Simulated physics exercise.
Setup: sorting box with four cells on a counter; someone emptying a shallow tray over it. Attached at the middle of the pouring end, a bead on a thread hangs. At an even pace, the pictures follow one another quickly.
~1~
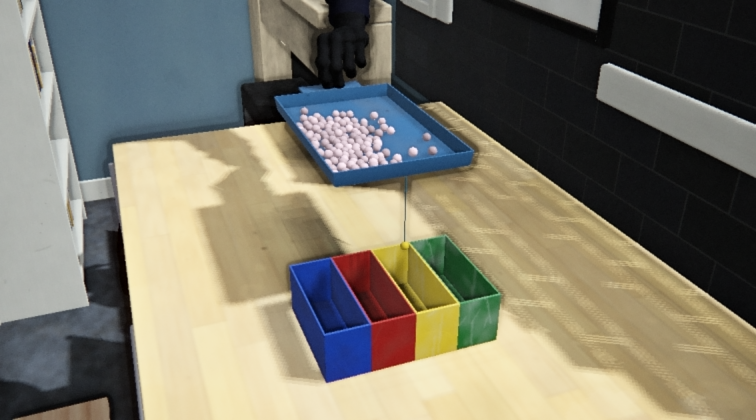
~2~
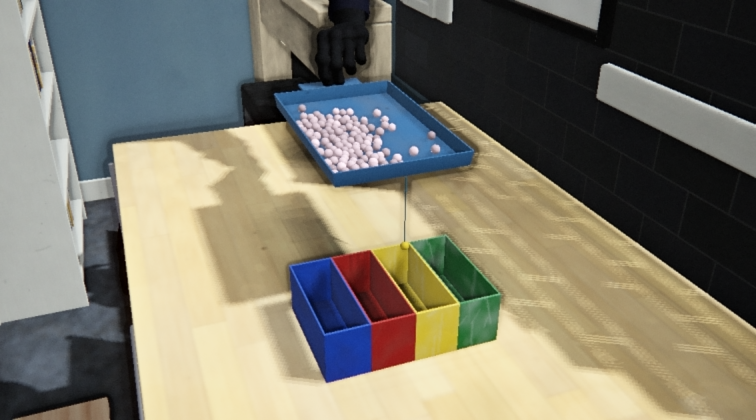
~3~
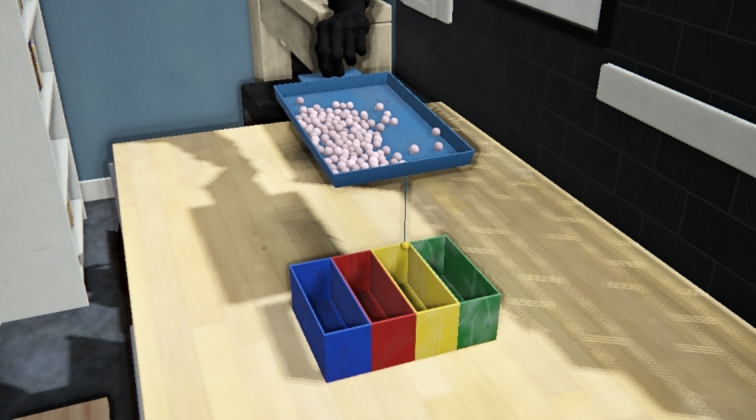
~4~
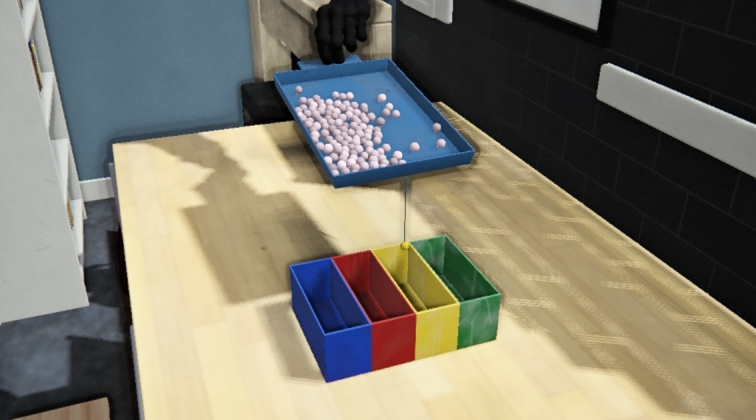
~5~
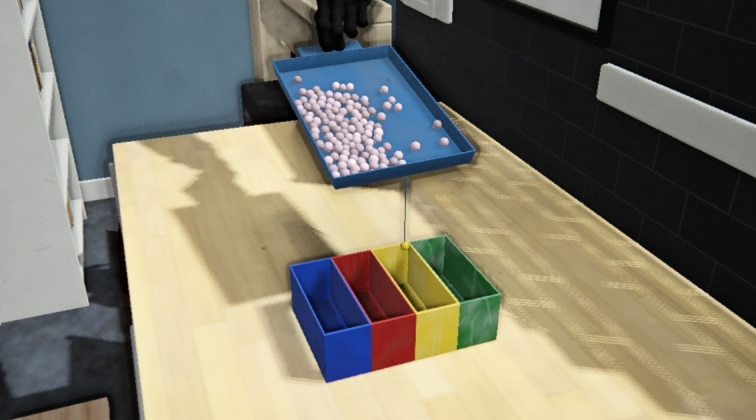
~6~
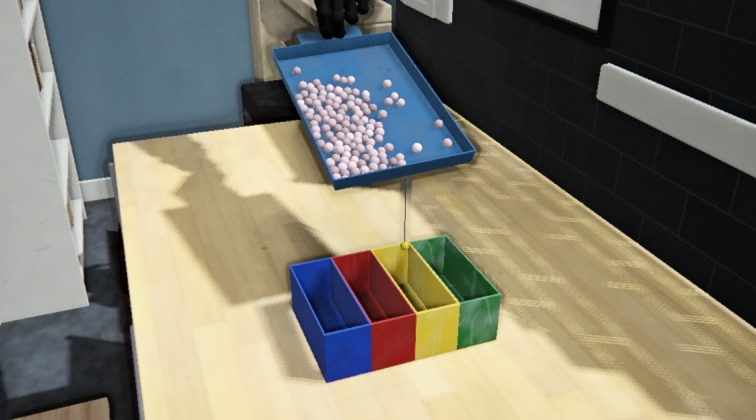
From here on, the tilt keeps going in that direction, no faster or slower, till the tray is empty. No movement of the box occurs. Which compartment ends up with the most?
The red one.
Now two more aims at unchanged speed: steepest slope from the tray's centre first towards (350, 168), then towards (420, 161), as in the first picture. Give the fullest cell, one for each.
Red, then green.
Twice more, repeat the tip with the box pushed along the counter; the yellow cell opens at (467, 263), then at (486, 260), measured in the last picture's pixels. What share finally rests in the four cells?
It would be roughly 50 per cent in the first placement and roughly 40 per cent in the second.
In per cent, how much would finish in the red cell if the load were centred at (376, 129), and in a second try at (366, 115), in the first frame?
In order, 50 % then 40 %.
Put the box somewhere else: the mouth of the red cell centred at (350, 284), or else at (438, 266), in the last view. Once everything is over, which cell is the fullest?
So it's the cell in red for the first shift and the cell in blue for the second.
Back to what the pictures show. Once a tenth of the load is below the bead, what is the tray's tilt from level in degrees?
Around 90° at that moment.
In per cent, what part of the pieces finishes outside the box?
Close to 0 %, give or take.
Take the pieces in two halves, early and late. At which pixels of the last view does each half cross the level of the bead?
About (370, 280) to begin with, then about (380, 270).
Soon after the last picture, tray tipped steeply; all on the tray.
A little later, tray tipped right over; about a third on the tray; about a quarter in the red cell; a small part in the blue cell; a small part in the yellow cell; a small part in the green cell; about a quarter falling or outside the box.
Later still, tray tipped past a quarter turn; about half in the red cell; about a quarter in the yellow cell; about a quarter in the blue cell; a small part in the green cell; a stray few falling or outside the box.
By the end, tray tipped past a quarter turn; about half in the red cell; about a quarter in the yellow cell; about a quarter in the blue cell; a small part in the green cell; a stray few outside the box.
